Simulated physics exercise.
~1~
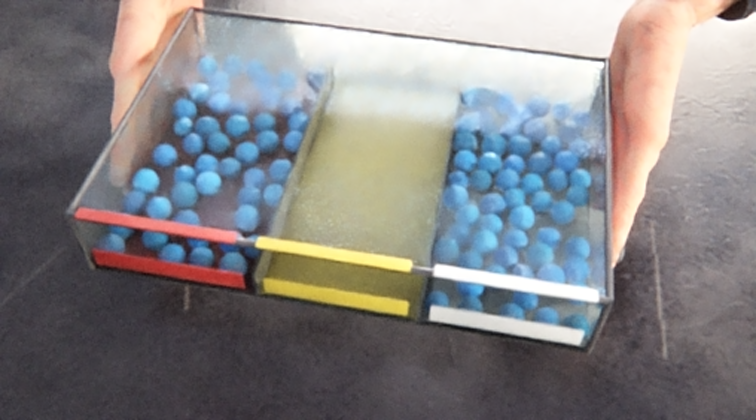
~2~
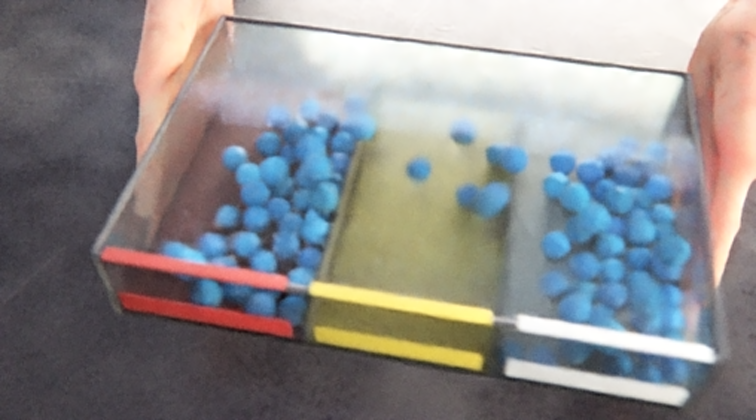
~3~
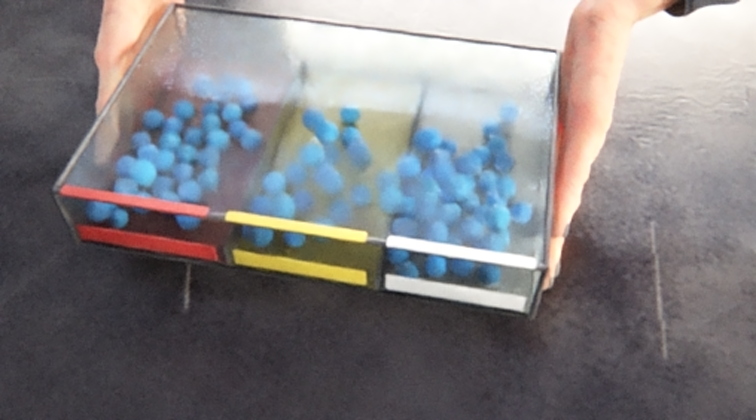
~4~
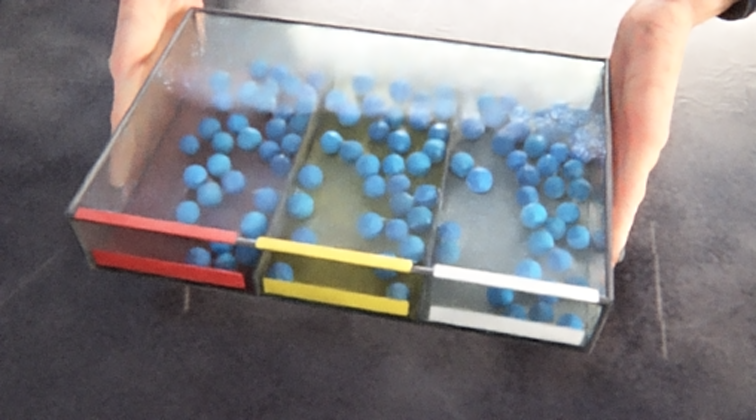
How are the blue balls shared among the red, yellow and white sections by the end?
All three sections hold a good share of the blue balls, including the yellow middle one that started out empty.
